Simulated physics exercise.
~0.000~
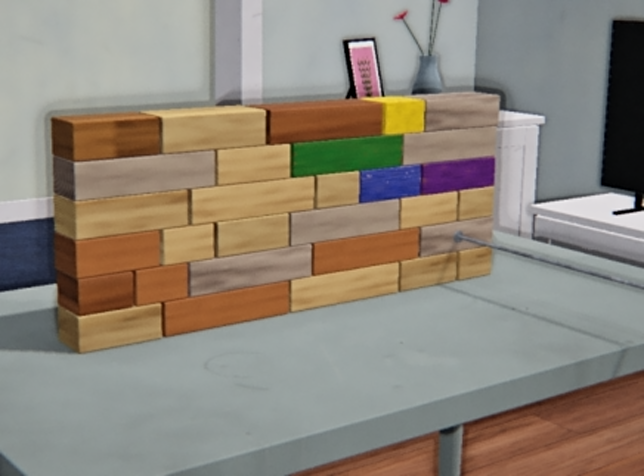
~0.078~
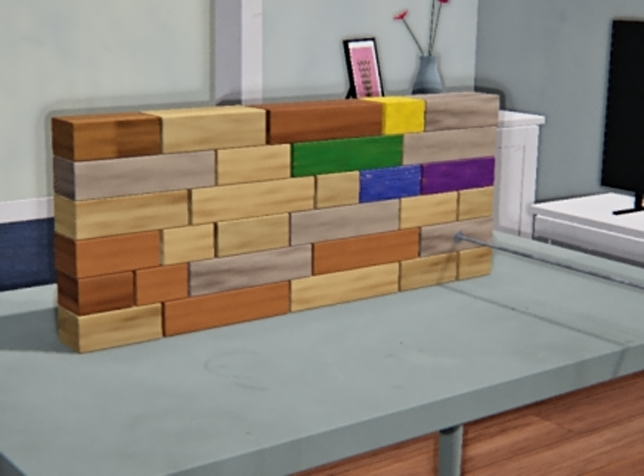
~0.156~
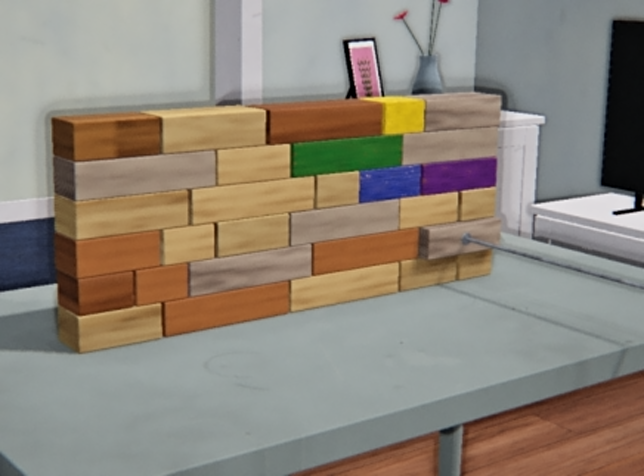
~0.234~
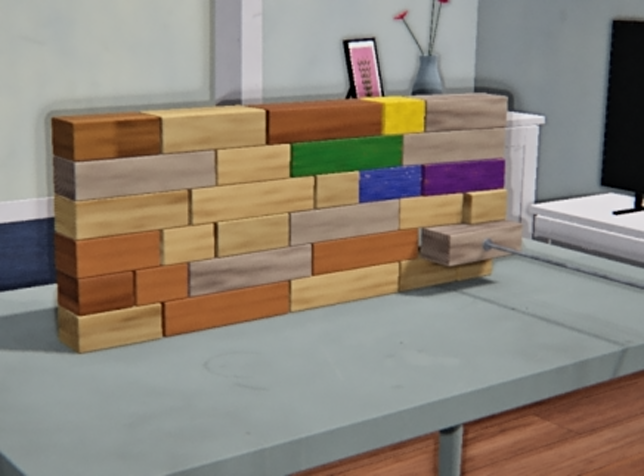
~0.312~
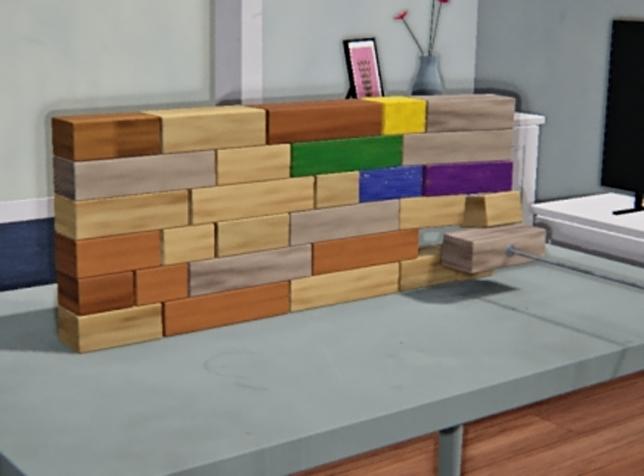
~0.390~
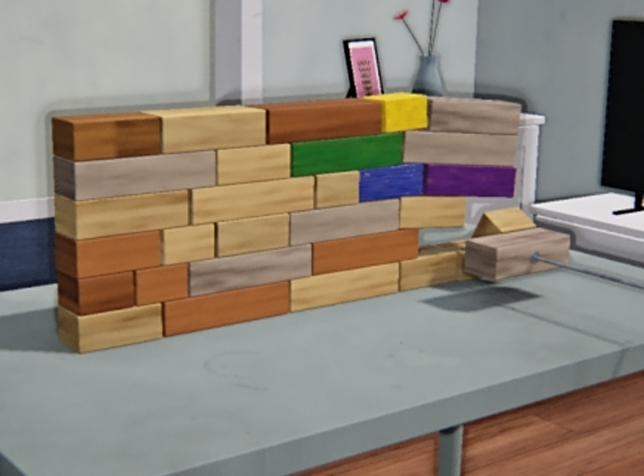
A long wall of wooden blocks in tan, orange-brown and grey, with one green, one blue, one purple and one yellow, stands on a grey table in a pale room, seen from slightly above by a still camera. Behind it are a pink framed card, a vase and a dark screen. A thin metal rod draws a grey block out of the lower right side, and a small tan block above slides out and tilts steeply while the purple and upper right blocks shift slightly.
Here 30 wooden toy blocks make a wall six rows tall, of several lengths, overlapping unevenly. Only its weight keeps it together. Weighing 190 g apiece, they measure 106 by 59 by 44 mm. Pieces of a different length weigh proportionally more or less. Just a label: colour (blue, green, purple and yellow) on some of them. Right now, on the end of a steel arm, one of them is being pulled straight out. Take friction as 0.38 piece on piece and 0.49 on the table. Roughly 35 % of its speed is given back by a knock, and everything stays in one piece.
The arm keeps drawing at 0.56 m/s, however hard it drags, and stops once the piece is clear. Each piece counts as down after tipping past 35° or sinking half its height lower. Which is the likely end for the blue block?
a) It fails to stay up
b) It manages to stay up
Answer: B.
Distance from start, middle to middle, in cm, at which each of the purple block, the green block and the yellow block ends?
Purple 14 cm, green 0 cm, yellow 36 cm.
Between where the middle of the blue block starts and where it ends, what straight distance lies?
Close to 2 cm, start to finish.
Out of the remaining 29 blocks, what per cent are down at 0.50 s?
10 per cent.
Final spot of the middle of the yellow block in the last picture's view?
Its middle finishes near pixel (458, 233) of the last picture.
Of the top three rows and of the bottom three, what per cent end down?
Of the top ones 30 percent, of the bottom ones 10 percent.
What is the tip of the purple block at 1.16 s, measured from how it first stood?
Something like 40°, give or take.
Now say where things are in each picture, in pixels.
In the first frame (pixels give the middle of a visible side), pulled block (438, 233) not yet moving; blue block (392, 184); purple block (460, 176); green block (350, 156); none of the others has stirred.
In the second frame, pulled block (438, 233) not yet moving; blue block (392, 184).
In the third frame, pulled block (445, 235) 16 mm out; blue block (391, 184); one has shifted.
In the fourth frame, pulled block (466, 241) 58 mm out; blue block (390, 184); purple block (466, 178) 15 mm from its place; movement in 5 of them.
In the fifth frame, pulled block (489, 248) clear of the wall, 10 cm out; blue block (390, 184); purple block (470, 179) 26 mm from its place; steepest lean 12°, the block at (504, 209); movement in 6 of them.
In the sixth frame, pulled block (514, 254) clear of the wall, 15 cm out; blue block (391, 183); purple block (473, 182) 4° from how it stood; yellow block (406, 114) 4° from how it stood; steepest lean 61°, the block at (511, 219); 1 of the 29 other blocks down, 7 disturbed in all.
After 0.50 s, 3 of the 29 other blocks down; blue block 4° from how it stood; purple block 23° from how it stood, 26 mm lower.
After 0.70 s, 5 of the 29 other blocks down; blue block 4° from how it stood; yellow block 41° from how it stood, 52 mm lower.
After 1.16 s, 5 of the 29 other blocks down; blue block 4° from how it stood; yellow block upside down.
In the end (1.5 s), 5 of the 29 other blocks down; blue block 3° from how it stood; yellow block upside down; purple block 39° from how it stood, 9 cm lower. From the last view, middles, blue block near (391, 177), yellow block near (458, 233).
